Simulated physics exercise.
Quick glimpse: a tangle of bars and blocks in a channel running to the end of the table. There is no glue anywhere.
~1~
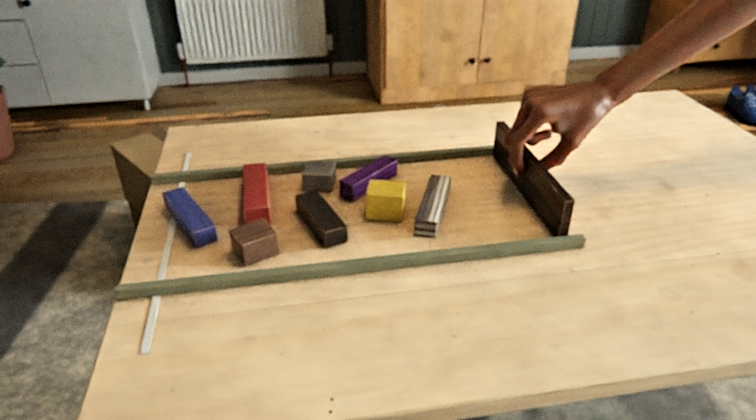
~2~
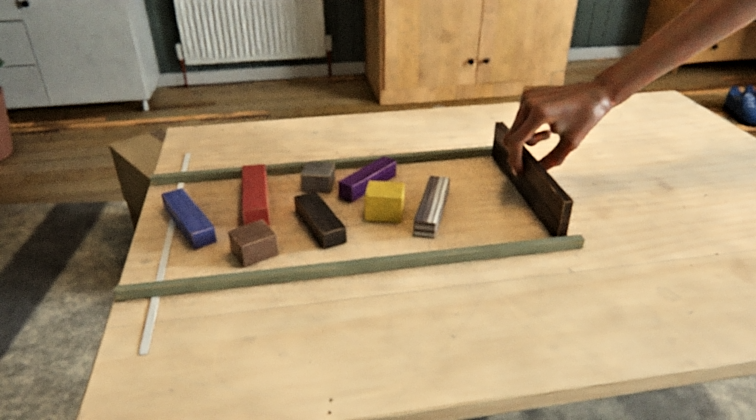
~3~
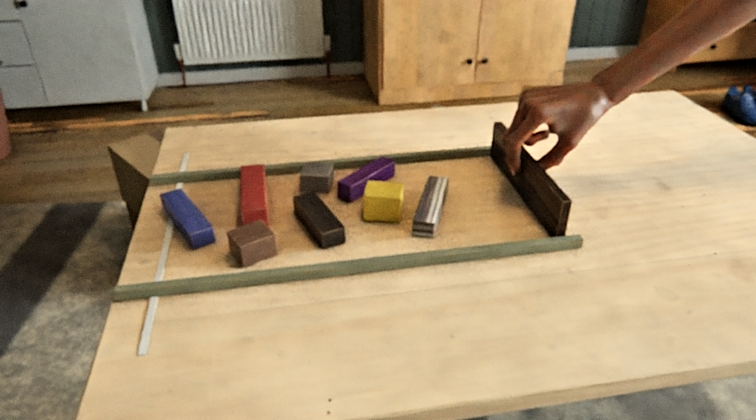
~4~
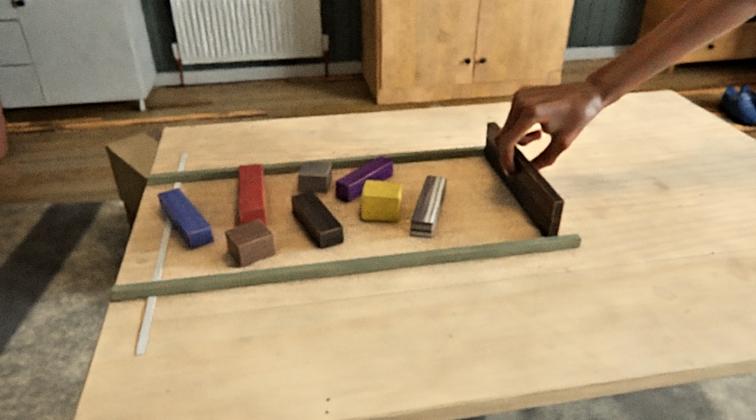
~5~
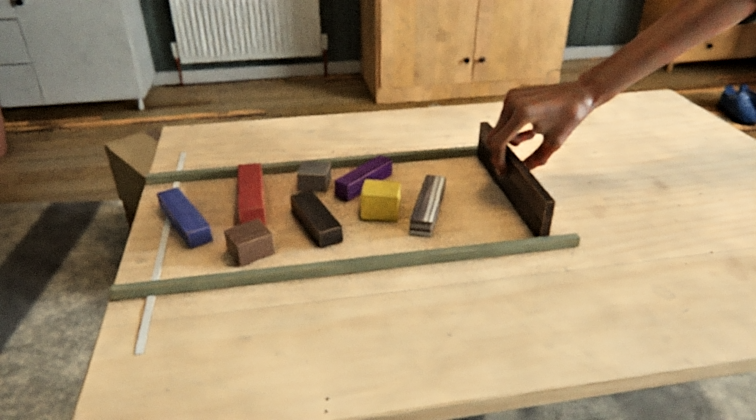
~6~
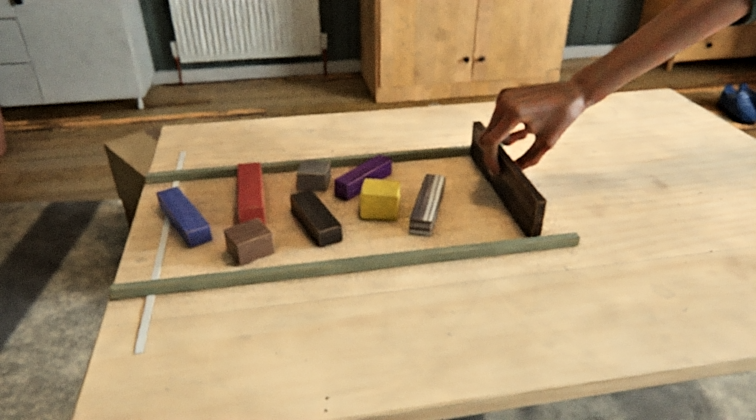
A hand slides a dark board slightly left along the channel toward the unmoving blocks.
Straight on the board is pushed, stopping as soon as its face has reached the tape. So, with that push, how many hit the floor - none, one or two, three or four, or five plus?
Odds are the fallen group will hold five or more.
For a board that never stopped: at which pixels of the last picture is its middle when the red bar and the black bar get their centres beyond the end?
At (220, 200) for the red bar; at (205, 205) for the black bar.
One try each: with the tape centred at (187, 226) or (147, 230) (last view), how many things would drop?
It would be 4 and 7.
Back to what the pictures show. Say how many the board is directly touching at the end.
Count: 2.
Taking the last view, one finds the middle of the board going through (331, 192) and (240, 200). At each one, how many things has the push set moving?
Tally: First 7; then 8.
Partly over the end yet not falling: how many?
Number: 1.
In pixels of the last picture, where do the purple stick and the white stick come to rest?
They end up close to (143, 200) and (151, 232).
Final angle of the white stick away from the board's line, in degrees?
Around 0 degrees.
A little later, none off yet; blue bar at rest near (183, 216); brown block at rest near (249, 241); red bar at rest near (251, 192).
Next, none off yet; blue bar shifted a little near (145, 221); brown block shifted well along near (163, 252); red bar shifted about its own width near (193, 193).
When it is over, the number that fall off is five or more; down, yellow block, grey block, black bar, red bar, brown block and blue bar.
